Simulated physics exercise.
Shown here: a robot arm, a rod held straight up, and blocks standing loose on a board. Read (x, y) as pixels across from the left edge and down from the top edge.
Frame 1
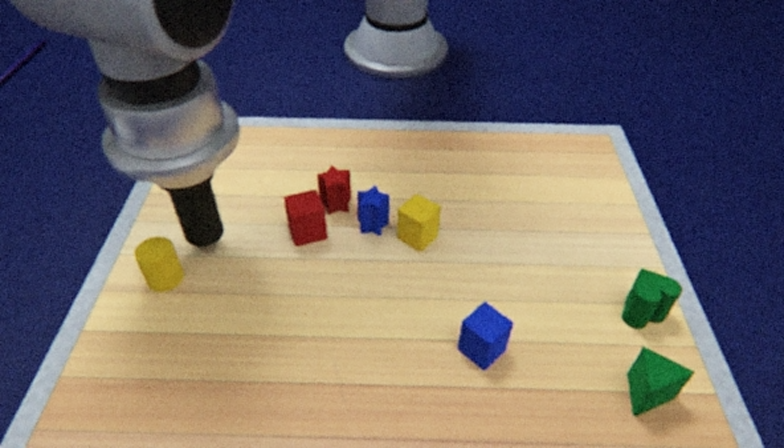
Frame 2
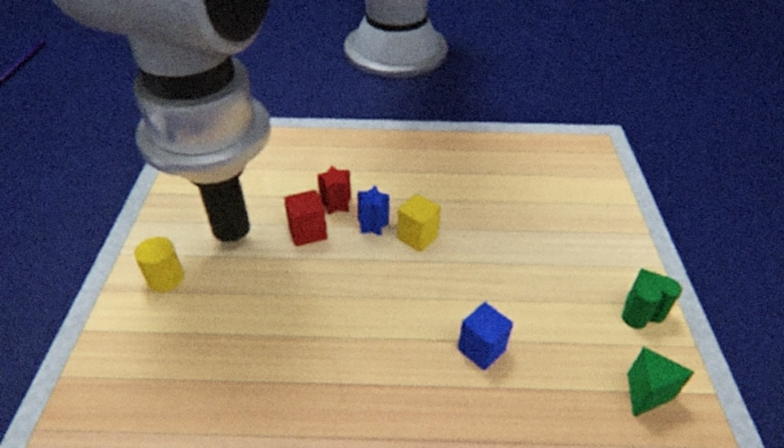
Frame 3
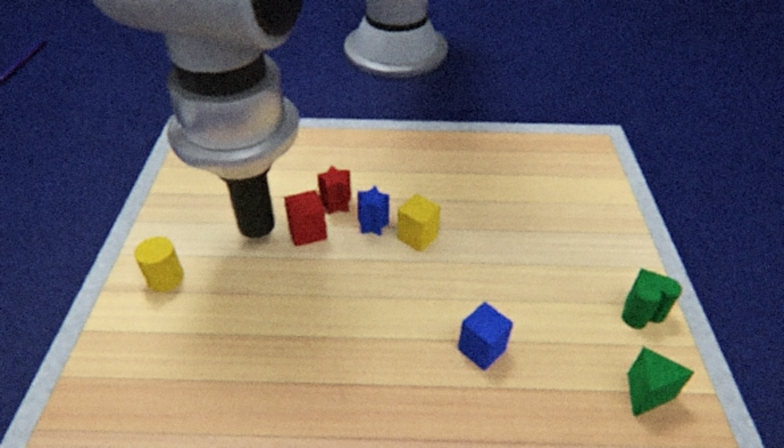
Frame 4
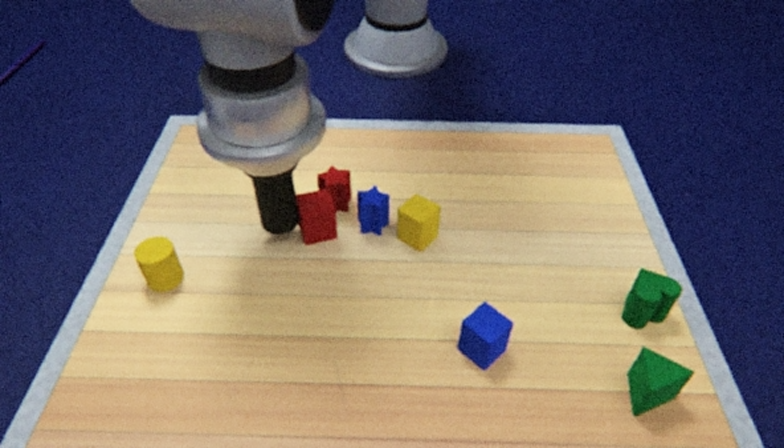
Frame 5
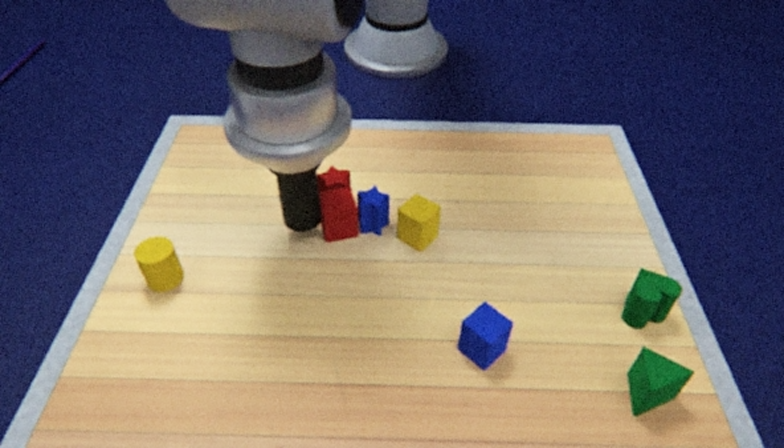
A robot arm moves its black rod right and pushes the red square block slightly right.
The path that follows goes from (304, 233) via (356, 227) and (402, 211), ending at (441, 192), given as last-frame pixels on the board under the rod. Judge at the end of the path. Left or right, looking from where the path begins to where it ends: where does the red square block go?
The answer is right: Facing from the path's start to its end, that's where the red square block shifts.
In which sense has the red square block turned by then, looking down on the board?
It goes clockwise.
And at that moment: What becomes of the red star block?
It stays.
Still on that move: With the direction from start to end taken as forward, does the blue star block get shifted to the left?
Short answer: No.
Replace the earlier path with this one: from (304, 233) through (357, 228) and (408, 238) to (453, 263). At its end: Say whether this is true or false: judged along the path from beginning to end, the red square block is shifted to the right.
Verdict: False.
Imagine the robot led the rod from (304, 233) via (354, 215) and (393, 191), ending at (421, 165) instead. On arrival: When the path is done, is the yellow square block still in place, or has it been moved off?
Here the yellow square block moves off its spot.
On the path given first. One third of the way, rod (356, 213); red square block (391, 193); blue star block (420, 186); yellow square block (431, 209), turned 20° clockwise.
Two thirds of the way, rod (402, 197); red square block (438, 181), turned 15° clockwise; blue star block (468, 181); yellow square block (432, 209), turned 25° clockwise.
At the end, rod (442, 178); red star block unmoved; red square block (479, 171), turned 55° clockwise; blue star block (505, 184), turned 50° clockwise; yellow square block (432, 209), turned 25° clockwise.
